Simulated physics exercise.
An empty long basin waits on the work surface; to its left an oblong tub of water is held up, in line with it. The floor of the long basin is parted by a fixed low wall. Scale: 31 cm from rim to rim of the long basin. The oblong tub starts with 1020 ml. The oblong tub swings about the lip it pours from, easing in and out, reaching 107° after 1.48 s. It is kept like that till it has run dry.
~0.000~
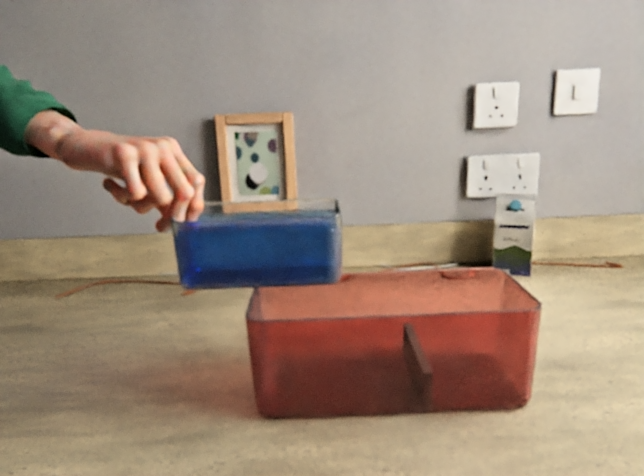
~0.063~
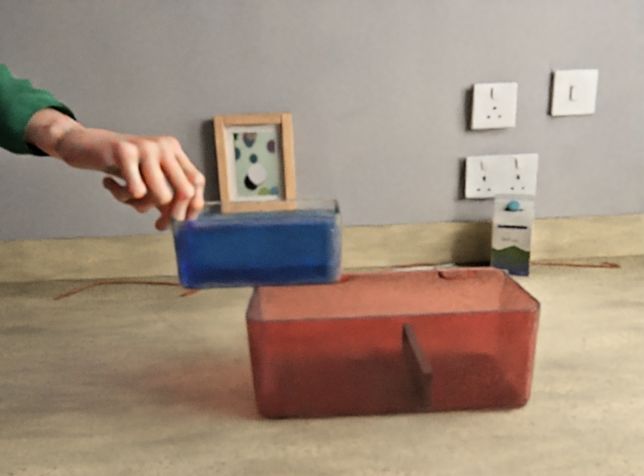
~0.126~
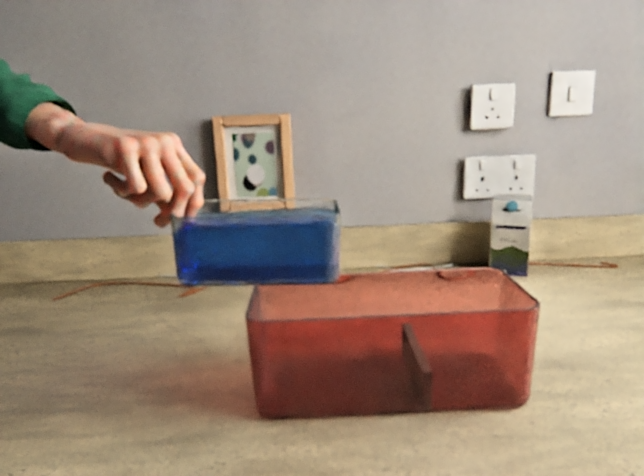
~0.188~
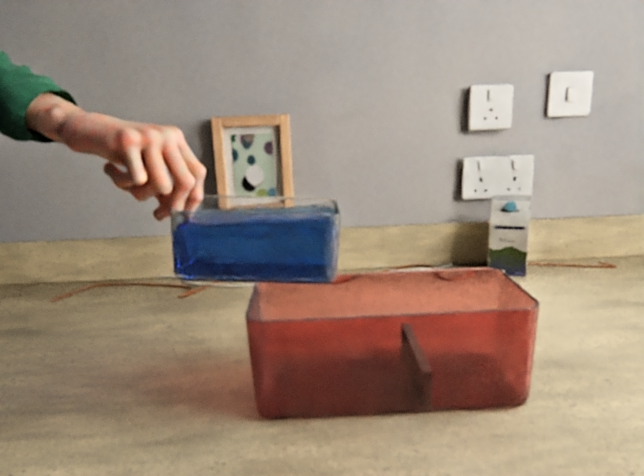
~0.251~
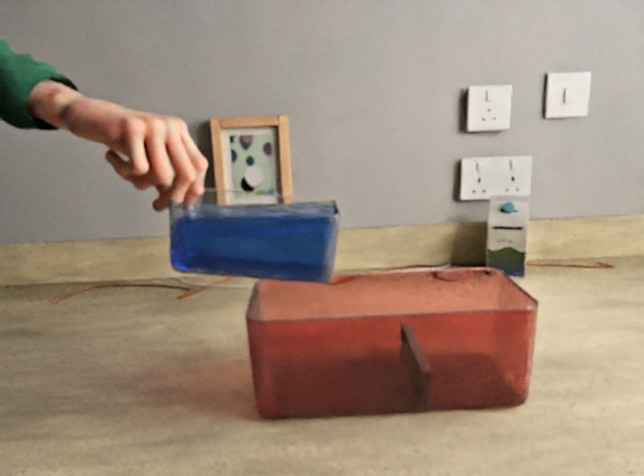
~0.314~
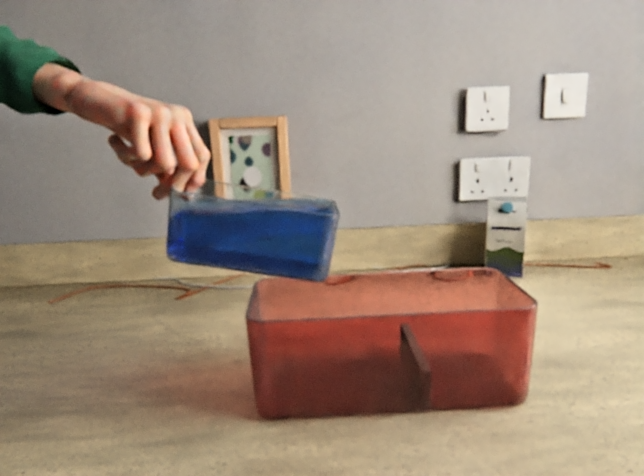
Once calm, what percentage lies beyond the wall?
The far part has some 59 per cent.
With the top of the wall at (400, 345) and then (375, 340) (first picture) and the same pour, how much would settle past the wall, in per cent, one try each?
First 80, then 85 per cent.
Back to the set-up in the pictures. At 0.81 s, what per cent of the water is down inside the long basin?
Some 20 per cent.
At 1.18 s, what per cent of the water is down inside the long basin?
About 76 per cent.
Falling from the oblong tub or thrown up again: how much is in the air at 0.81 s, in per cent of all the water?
About 36 per cent.
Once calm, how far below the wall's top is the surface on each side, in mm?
Left about 34 mm, right about 4 mm.
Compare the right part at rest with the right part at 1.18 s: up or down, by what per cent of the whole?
It goes down by about 3.
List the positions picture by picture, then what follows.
Tilt 0°; pouring edge (339, 208); surface from (186, 222) to (337, 217); the long basin's rim runs from (252, 299) to (521, 288); the wall's top is at (416, 346), in the first picture.
Tilt 0°; pouring edge (338, 208); surface from (185, 222) to (337, 216), in the second picture.
Tilt 2°; pouring edge (338, 209); surface from (184, 221) to (336, 214), in the third picture.
Tilt 4°; pouring edge (337, 209); surface from (183, 219) to (336, 212), in the fourth picture.
Tilt 7°; pouring edge (337, 209); surface from (182, 214) to (334, 208), in the fifth picture.
Tilt 11°; pouring edge (337, 210); surface from (180, 209) to (336, 204), in the sixth picture.
After 0.81 s the tilt is 62° and 43 per cent is still to pour, 7 is left of the wall and 13 right of it.
After 1.18 s the tilt is 97° and 8 per cent is still to pour, 14 is left of the wall and 62 right of it.
After 1.56 s the tilt is 107° and 0 per cent is still to pour, 30 is left of the wall and 59 right of it.
After 1.98 s the tilt is 107° and 0 per cent is still to pour, 31 is left of the wall and 59 right of it.
In the end 31 per cent lies left of the wall, 59 right of it and 10 outside.
